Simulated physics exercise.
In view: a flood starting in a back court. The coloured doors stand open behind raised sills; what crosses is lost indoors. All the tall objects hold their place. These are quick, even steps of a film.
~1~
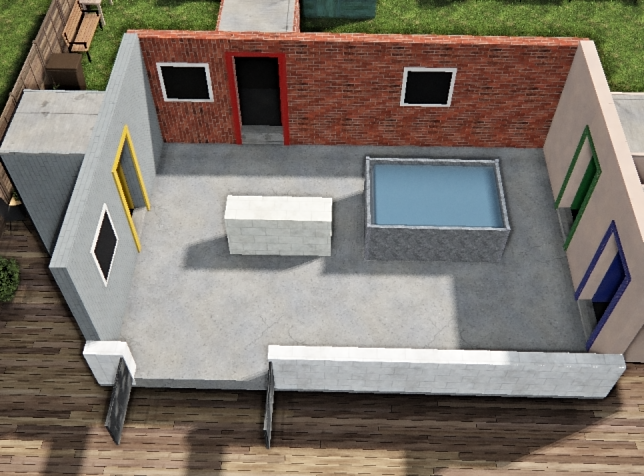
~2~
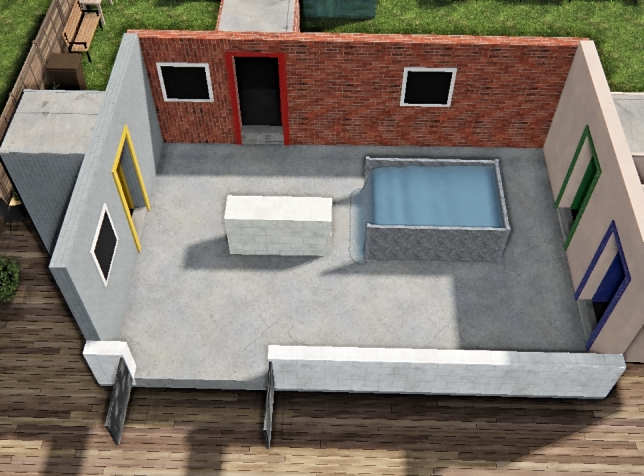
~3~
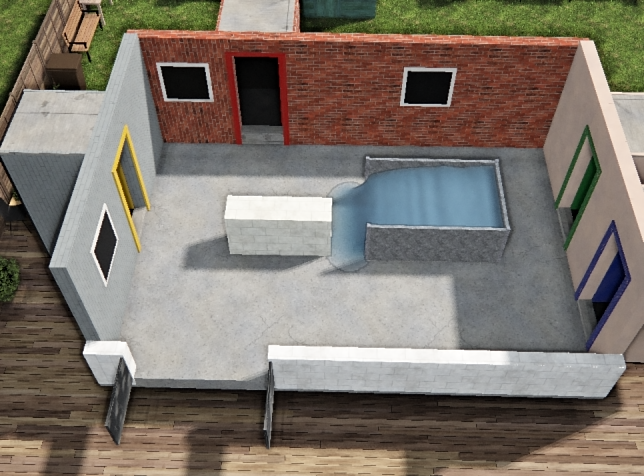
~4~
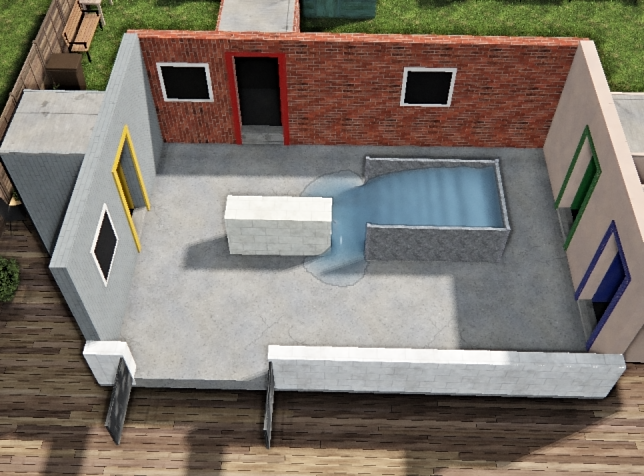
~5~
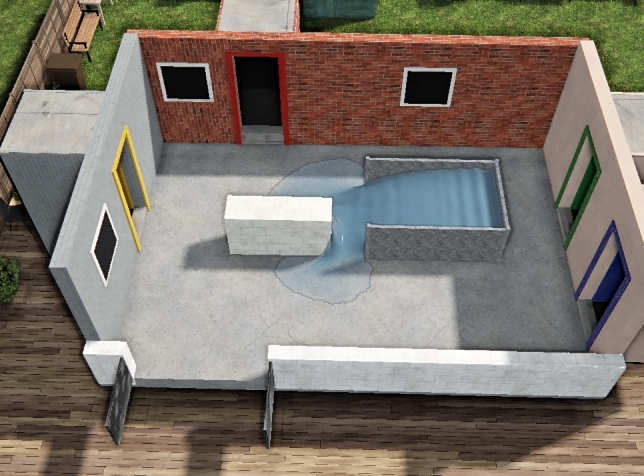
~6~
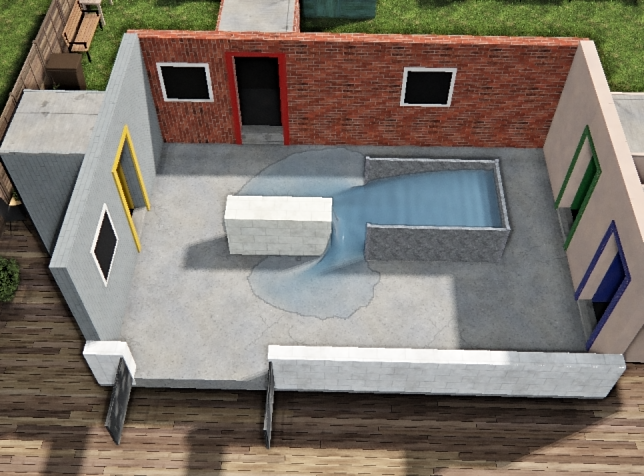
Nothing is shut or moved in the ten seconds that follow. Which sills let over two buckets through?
The green door admits no more than that; the yellow door lets in a lot; the red door admits no more than that; the blue door admits no more than that.
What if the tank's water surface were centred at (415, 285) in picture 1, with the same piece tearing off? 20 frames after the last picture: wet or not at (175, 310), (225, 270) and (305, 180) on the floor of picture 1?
In turn: Covered, under water, clear.
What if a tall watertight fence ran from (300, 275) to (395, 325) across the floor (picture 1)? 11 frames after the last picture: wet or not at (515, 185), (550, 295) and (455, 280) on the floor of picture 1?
One after the other: Not flooded, no water, under water.
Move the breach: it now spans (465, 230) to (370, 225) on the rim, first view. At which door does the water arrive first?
The door marked blue.
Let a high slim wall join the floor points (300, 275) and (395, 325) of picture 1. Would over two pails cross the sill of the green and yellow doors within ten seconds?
Then: Green door is under, yellow door passes that mark.
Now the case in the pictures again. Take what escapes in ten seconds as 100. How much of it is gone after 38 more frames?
About 60 per cent.
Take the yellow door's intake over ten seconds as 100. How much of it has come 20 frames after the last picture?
I make it 85 per cent.
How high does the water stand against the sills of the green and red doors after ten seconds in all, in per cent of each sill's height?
In turn 10 and 20 per cent.
A moment on, water covers 45 % of the floor; the green door not reached, the yellow door under two buckets in, the red door wet at the sill, nothing in, the blue door not reached.
Next, water covers 55 % of the floor; the green door not reached, the yellow door over two buckets in, the red door wet at the sill, nothing in, the blue door not reached.
Then, water covers 65 % of the floor; the green door not reached, the yellow door far over two buckets in, the red door wet at the sill, nothing in, the blue door not reached.
Later, water covers 75 % of the floor; the green door not reached, the yellow door far over two buckets in, the red door wet at the sill, nothing in, the blue door wet at the sill, nothing in.
In the end, water covers 95 % of the floor; the green door not reached, the yellow door far over two buckets in, the red door wet at the sill, nothing in, the blue door wet at the sill, nothing in.
